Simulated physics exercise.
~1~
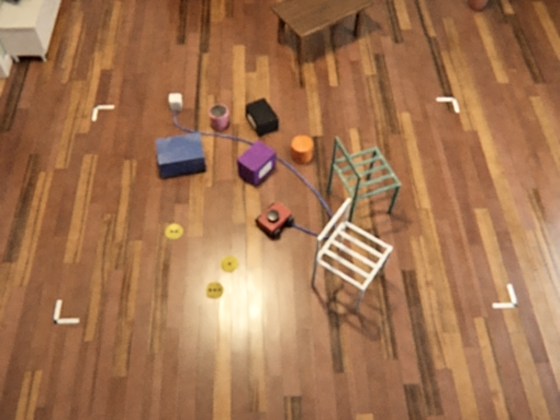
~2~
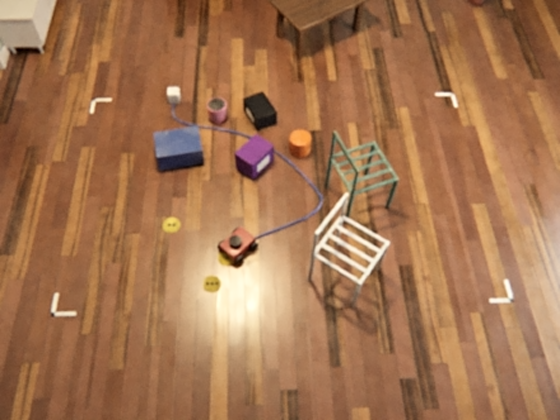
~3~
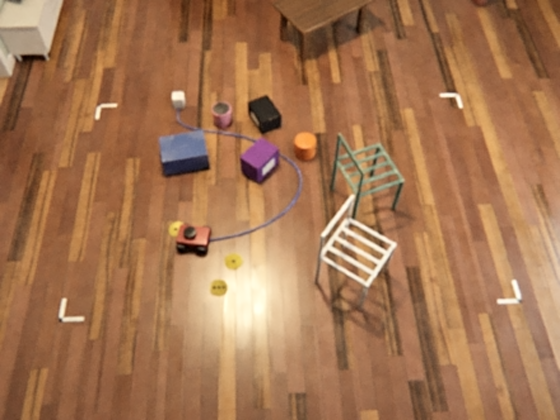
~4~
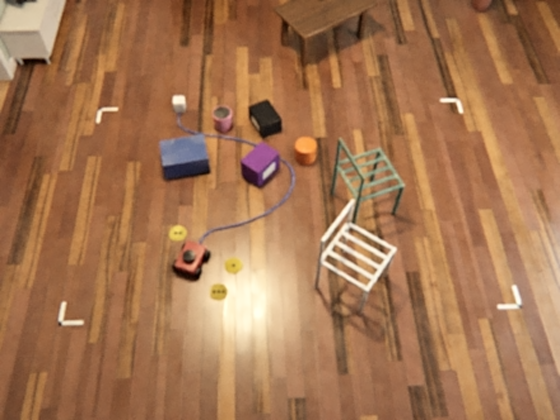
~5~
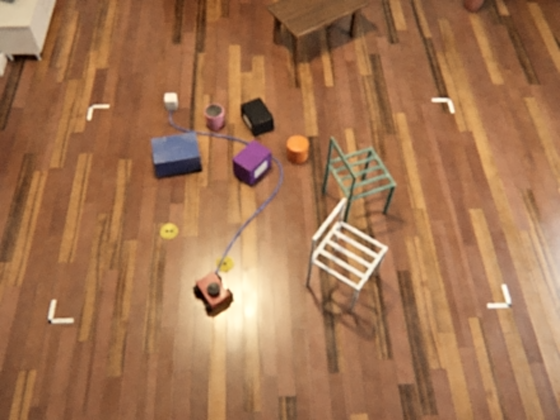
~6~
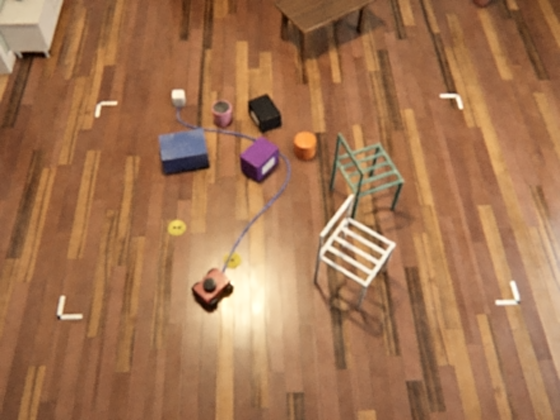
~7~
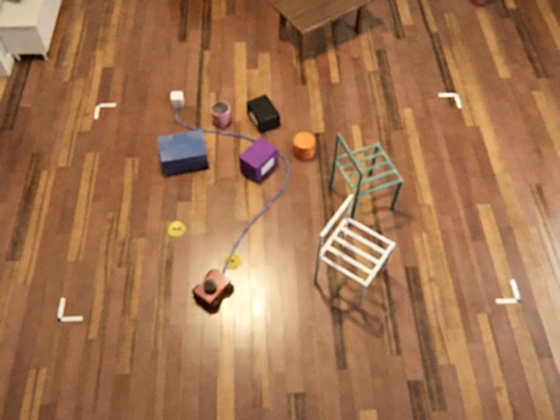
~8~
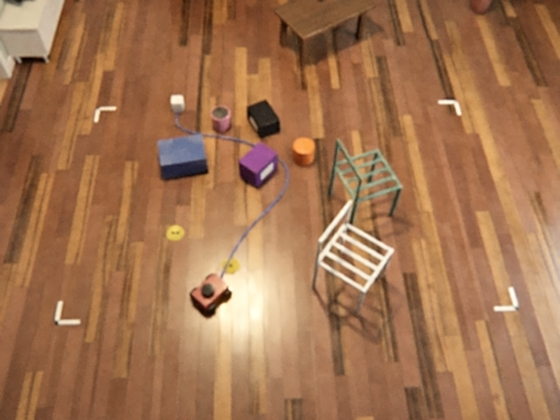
In this clip, a small red cart towing a blue lead across a wooden floor moves left and down from near the white chair, then turns back right and down past yellow marks, stopping by the lowest one while the surrounding boxes, pots and chairs stay in place.
